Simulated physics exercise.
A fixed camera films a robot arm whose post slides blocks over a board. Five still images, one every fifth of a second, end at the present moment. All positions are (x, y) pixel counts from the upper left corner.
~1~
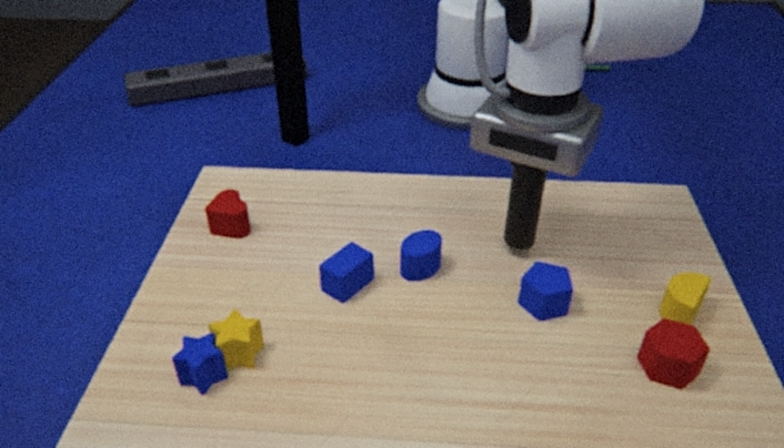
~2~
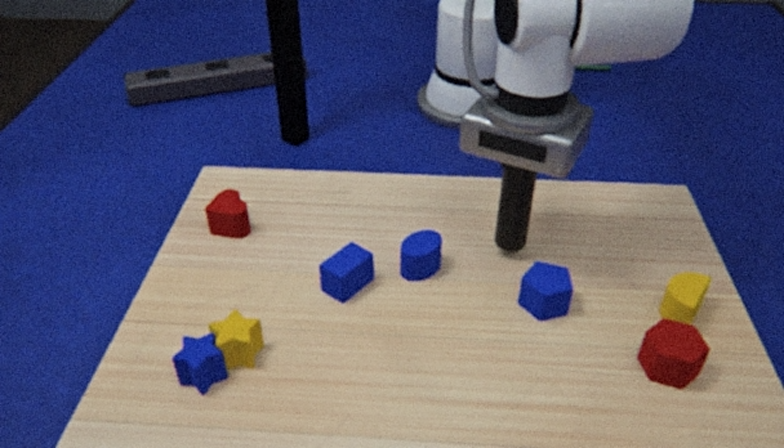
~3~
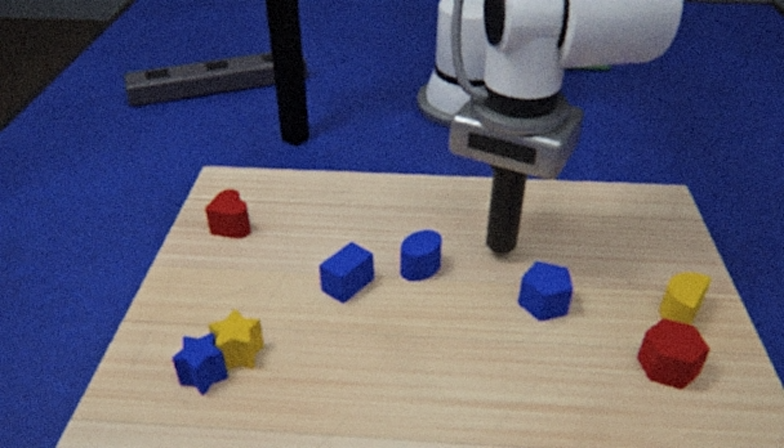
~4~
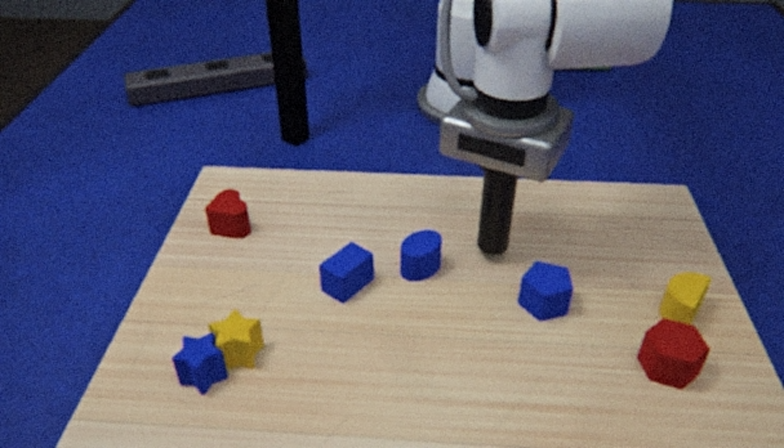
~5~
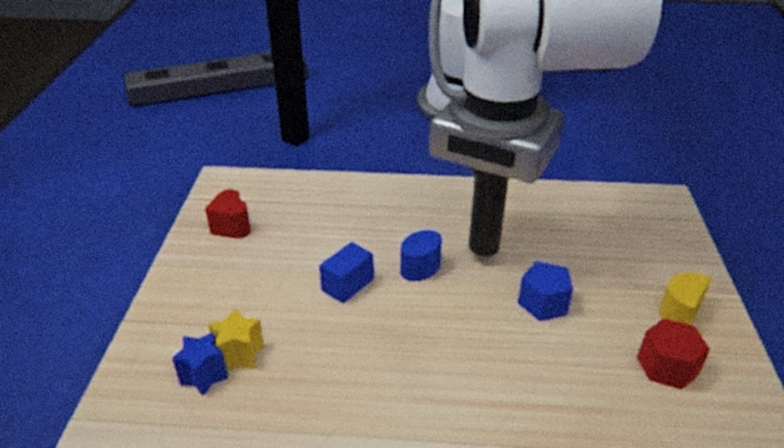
A robot arm with a dark post slid slowly a short way left across the back of a wooden board, while the scattered red, blue and yellow blocks all stayed still.
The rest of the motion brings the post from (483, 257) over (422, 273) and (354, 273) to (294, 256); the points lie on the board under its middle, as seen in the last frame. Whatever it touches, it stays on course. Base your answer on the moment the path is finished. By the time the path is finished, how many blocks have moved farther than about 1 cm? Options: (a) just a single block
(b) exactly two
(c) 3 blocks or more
b
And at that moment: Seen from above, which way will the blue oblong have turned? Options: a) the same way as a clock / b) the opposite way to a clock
Choice b: The opposite way to a clock.
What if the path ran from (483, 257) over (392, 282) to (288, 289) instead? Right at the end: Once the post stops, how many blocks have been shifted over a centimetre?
Moved: 2.
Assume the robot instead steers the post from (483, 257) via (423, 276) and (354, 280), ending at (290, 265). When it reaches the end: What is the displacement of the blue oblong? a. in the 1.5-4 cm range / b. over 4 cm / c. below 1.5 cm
(b)
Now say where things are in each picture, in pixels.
The first picture shows post's lower end (519, 240); blue oblong (346, 258); blue elliptical block (421, 242); blue pentagonal block (549, 277).
The second picture shows post (510, 242); blocks still.
The third picture shows post (501, 243); blocks still.
The fourth picture shows post (492, 245); blocks still.
The fifth picture shows post (484, 247); blue oblong (346, 258); blue elliptical block (421, 242); blue pentagonal block (549, 277).
The first path, step by step. One third of the way, post (422, 263); blue oblong (334, 260); blue elliptical block (384, 248).
Two thirds of the way, post (354, 263); blue oblong (285, 267), turned 80° anticlockwise; blue elliptical block (315, 245), turned 15° clockwise.
At the end, post (293, 246); blue oblong (272, 271), turned 120° anticlockwise; blue elliptical block (260, 242), turned 50° anticlockwise; blue pentagonal block still.
